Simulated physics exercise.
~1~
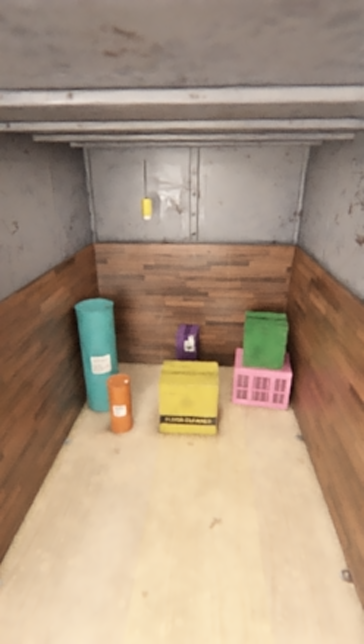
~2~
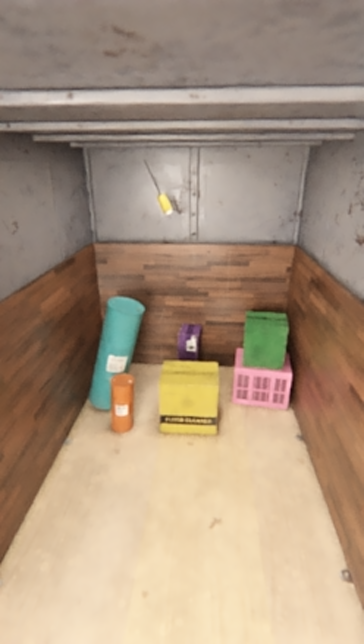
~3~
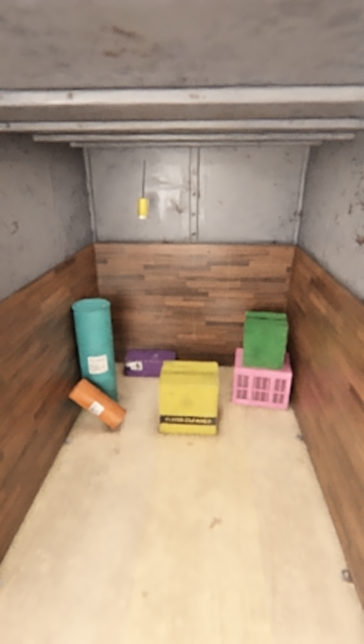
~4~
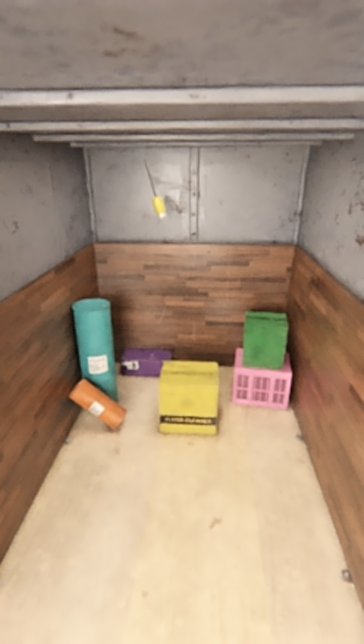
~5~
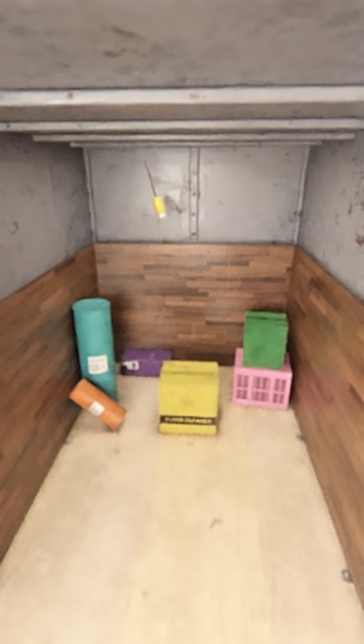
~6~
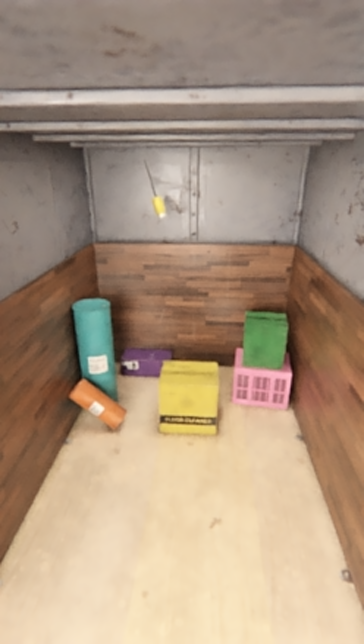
The video shows the back of a van holding six coloured items. The turquoise drum tilts right, then stands upright again as the orange canister and purple box topple to the left. Both remain tipped over, while the yellow box, pink chest and green box stay put.
